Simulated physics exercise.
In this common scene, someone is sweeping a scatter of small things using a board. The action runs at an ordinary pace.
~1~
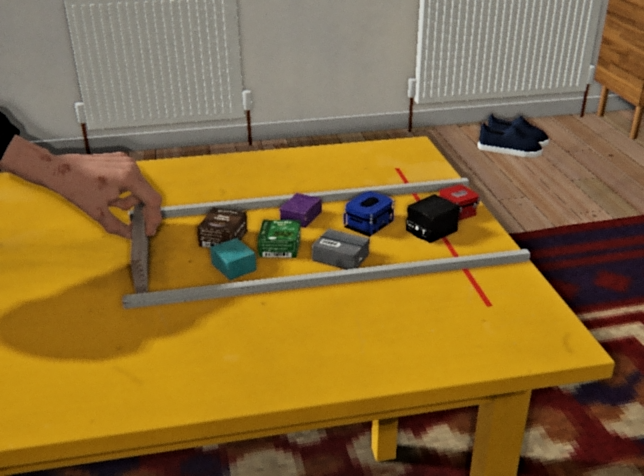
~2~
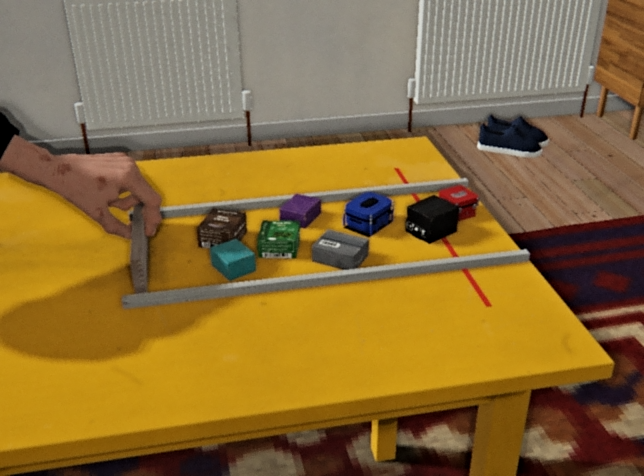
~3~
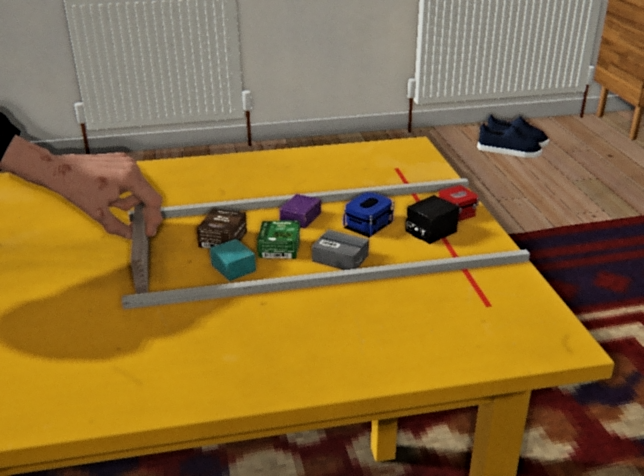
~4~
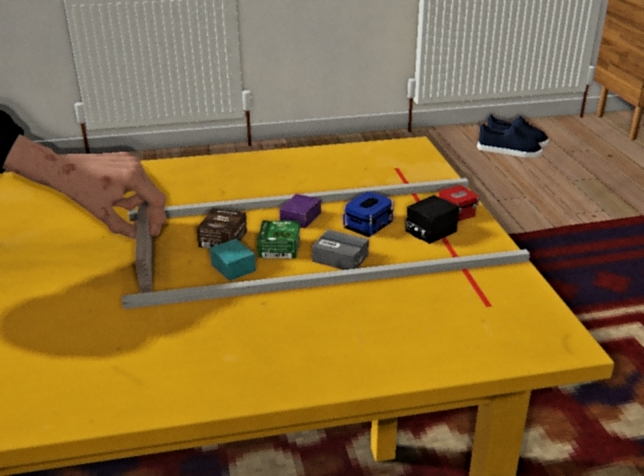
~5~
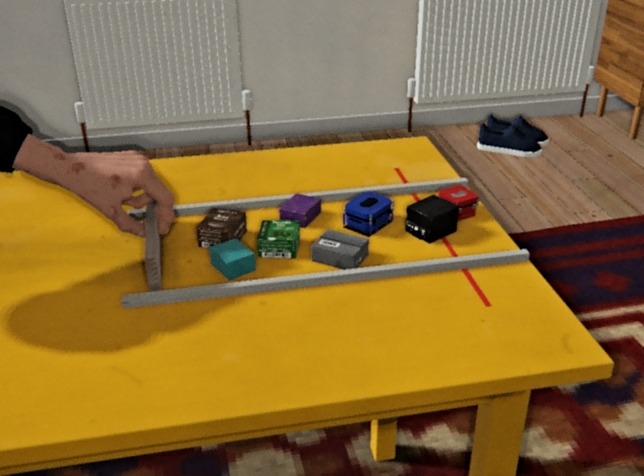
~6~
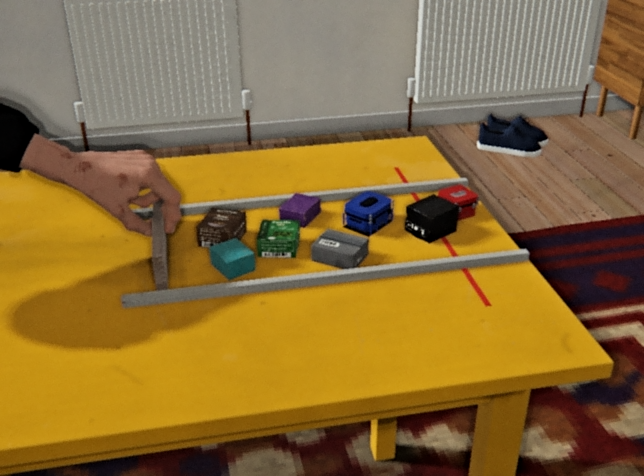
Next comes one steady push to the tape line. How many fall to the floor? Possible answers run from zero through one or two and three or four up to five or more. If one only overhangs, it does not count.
Well, a trio or a quartet drops off the table this time.
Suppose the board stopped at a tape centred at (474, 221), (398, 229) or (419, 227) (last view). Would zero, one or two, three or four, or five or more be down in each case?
In turn: More than four, zero, either one or two.
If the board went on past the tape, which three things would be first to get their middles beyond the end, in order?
Taking them earliest first, it's the red case, the black box and the blue case.
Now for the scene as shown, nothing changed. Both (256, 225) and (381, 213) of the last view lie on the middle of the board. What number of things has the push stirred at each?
At the first spot 5, then 8.
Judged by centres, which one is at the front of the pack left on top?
I'd say the grey box.
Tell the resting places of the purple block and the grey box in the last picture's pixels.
Looks like one lands around (464, 190), and the other around (514, 234).
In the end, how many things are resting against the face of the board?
That number would be 2.
Early on, none off yet; red case at rest near (457, 203); black box at rest near (432, 218); blue case at rest near (368, 213).
A while later, none off yet; red case at rest near (457, 203); black box travelled a little near (447, 217); blue case travelled about its own width near (419, 208).
Finally, the number that fall off is three or four; lost, blue case, black box and red case.
